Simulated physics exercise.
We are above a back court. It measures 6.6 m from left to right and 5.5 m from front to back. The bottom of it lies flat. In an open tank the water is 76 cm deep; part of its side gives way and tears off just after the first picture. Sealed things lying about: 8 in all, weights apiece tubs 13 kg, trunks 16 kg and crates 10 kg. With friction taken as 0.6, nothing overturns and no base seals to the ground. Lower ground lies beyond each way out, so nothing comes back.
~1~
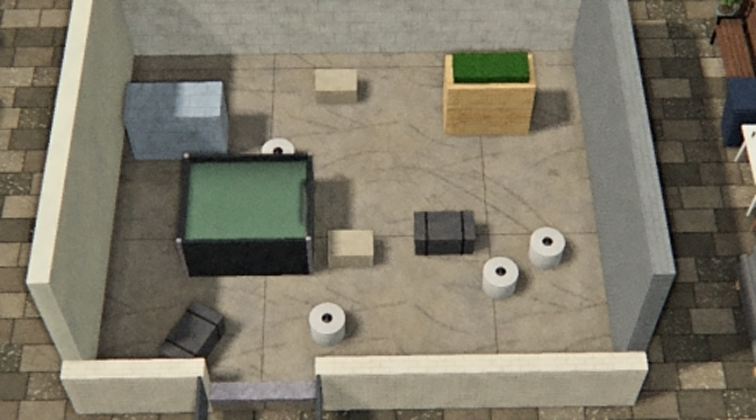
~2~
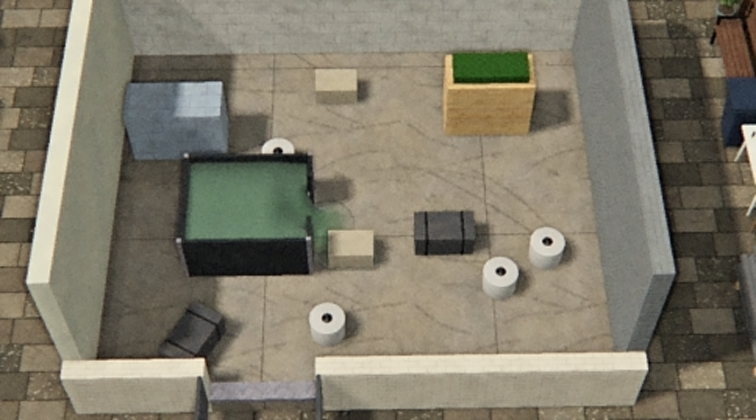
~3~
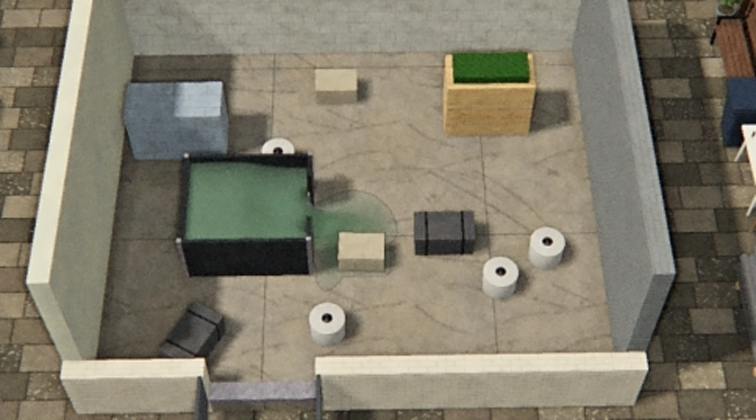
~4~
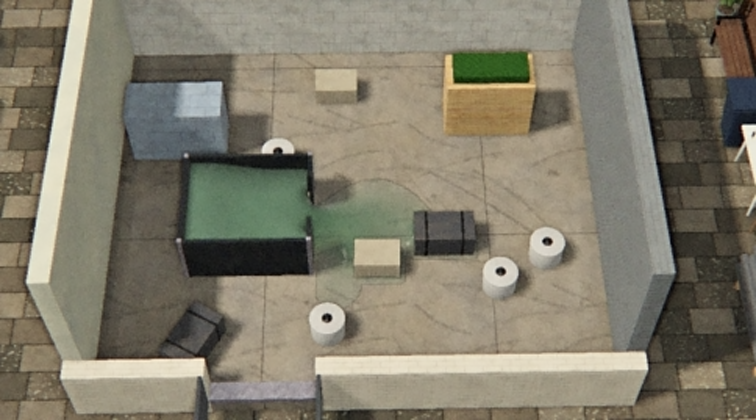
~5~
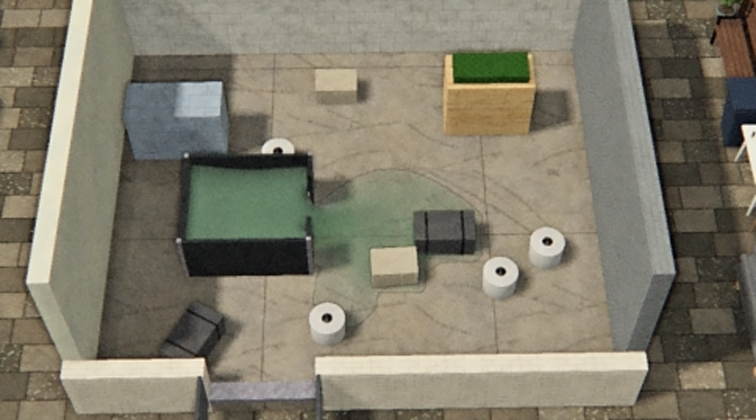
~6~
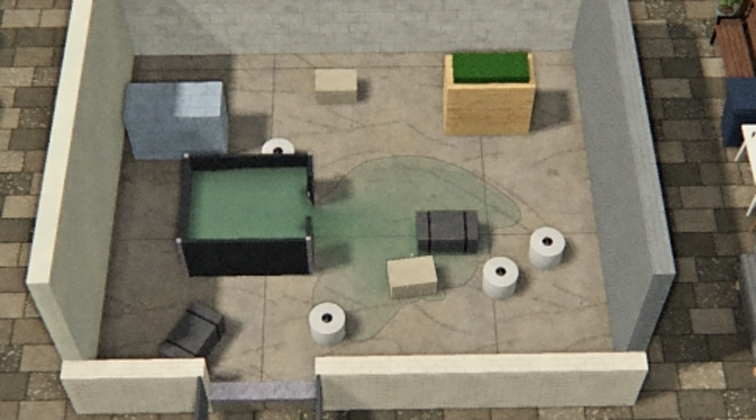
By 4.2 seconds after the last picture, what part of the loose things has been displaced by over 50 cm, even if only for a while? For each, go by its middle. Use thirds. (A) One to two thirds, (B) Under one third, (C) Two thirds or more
A.
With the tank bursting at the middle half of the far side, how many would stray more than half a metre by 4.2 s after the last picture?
2.
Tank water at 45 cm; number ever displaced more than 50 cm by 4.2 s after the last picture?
Count under that change: 2.
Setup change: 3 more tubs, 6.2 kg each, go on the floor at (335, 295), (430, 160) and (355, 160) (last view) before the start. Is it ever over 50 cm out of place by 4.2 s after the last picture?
Well, in turn they are below that, above that and below that.
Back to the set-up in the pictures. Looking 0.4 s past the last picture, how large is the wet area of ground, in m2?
At that time the wet patch spans about 12.0 m2.
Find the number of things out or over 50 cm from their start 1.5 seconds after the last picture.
Answer: 4.
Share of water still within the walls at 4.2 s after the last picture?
100 % or so.
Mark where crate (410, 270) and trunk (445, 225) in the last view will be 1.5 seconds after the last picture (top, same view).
(571, 348) and (548, 218), roughly.
Then, 0.4 s after the last picture 1 of 8 are over 50 cm from their spots; 0 afloat.
Then, 1.5 s after the last picture 4 of 8 are over 50 cm from their spots; 3 afloat.
Then, 2.8 s after the last picture 3 of 8 are over 50 cm from their spots; 3 afloat.
Then, 4.2 s after the last picture 3 of 8 are over 50 cm from their spots, and 4 have been at some point; 4 afloat.
